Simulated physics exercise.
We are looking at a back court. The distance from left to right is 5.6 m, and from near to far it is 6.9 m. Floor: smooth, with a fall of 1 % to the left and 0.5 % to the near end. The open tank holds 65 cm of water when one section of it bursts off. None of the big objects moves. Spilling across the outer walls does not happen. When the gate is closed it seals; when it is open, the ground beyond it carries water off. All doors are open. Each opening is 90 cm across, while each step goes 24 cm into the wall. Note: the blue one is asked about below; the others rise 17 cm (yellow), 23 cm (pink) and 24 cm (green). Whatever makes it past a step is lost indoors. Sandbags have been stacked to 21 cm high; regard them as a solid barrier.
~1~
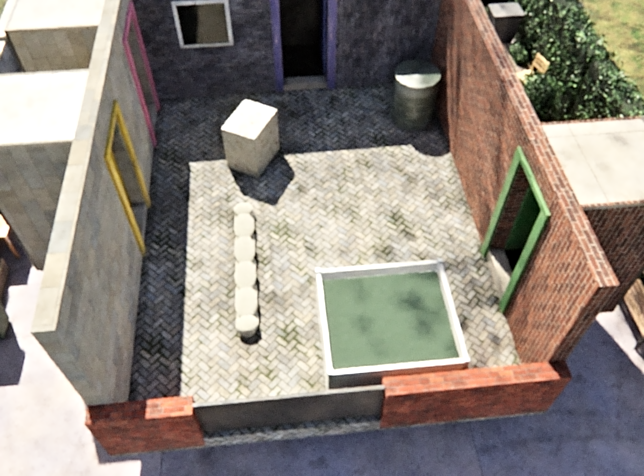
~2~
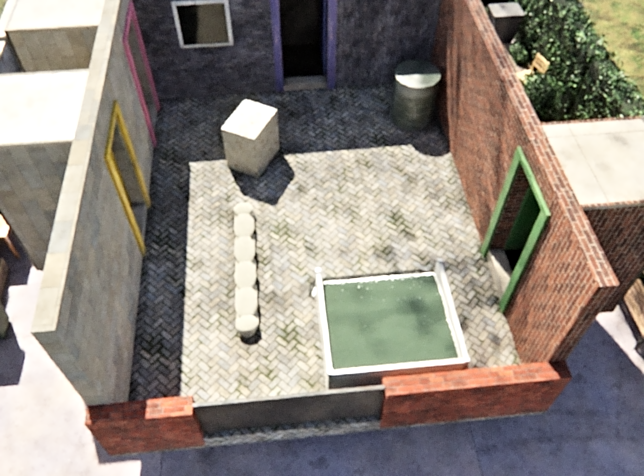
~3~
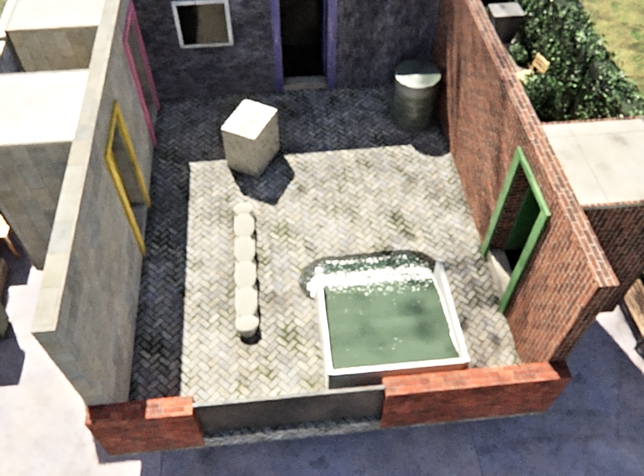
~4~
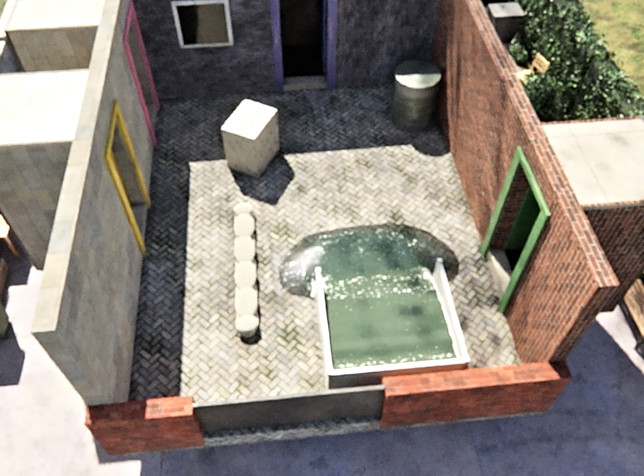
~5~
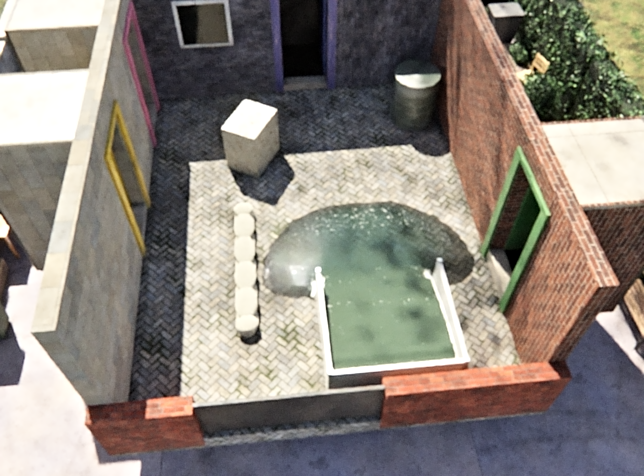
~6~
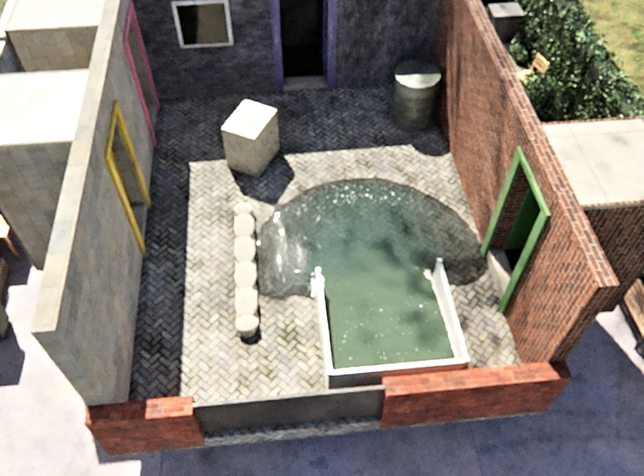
To begin with, green water lies still in an open tank inside a walled, paved court, near a row of sandbags. The tank's far side gives way and water pours out in a foaming band, then spreads across the paving in a widening, rounded pool that reaches close to the sandbags.
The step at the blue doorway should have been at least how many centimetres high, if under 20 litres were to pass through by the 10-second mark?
At least some 18 cm.
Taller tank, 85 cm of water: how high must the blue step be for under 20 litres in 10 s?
Roughly 26 cm high.
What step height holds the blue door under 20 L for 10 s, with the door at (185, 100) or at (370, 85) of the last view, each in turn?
Roughly 9.5 cm for the first and 16 cm for the second.
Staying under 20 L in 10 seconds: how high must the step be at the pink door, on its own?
The pink one would have to be about 11.0 cm high.
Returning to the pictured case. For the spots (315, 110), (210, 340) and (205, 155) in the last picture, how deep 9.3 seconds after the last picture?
Roughly 3, 5 and 5 cm, in turn.
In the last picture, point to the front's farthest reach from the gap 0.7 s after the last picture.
At about (318, 101).
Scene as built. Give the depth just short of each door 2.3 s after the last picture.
Depths in cm: Yellow 0, blue 24, pink 3, green 1.
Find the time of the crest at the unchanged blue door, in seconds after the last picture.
I'd say near 1.8 seconds.
Then, 0.7 s after the last picture water covers 40 % of the floor, deepest (23 cm) near (357, 284); it has not reached the blue door.
Then, 2.3 s after the last picture water covers 60 % of the floor, deepest (24 cm) near (410, 83); 24 cm at the blue door, 27 litres in over its 15 cm step.
Then, 9.3 s after the last picture water covers 95 % of the floor, deepest (14 cm) near (130, 391); 3 cm at the blue door, 45 litres in over its 15 cm step.
At the blue door as built, the water peaked near 26 cm, 1.9 s after the last picture.
Run again over the same 10 s with other heights there, 41 litres in over 15.5 cm, 8 litres over 21 cm. The limit of 20 litres is kept from about 18 cm up.
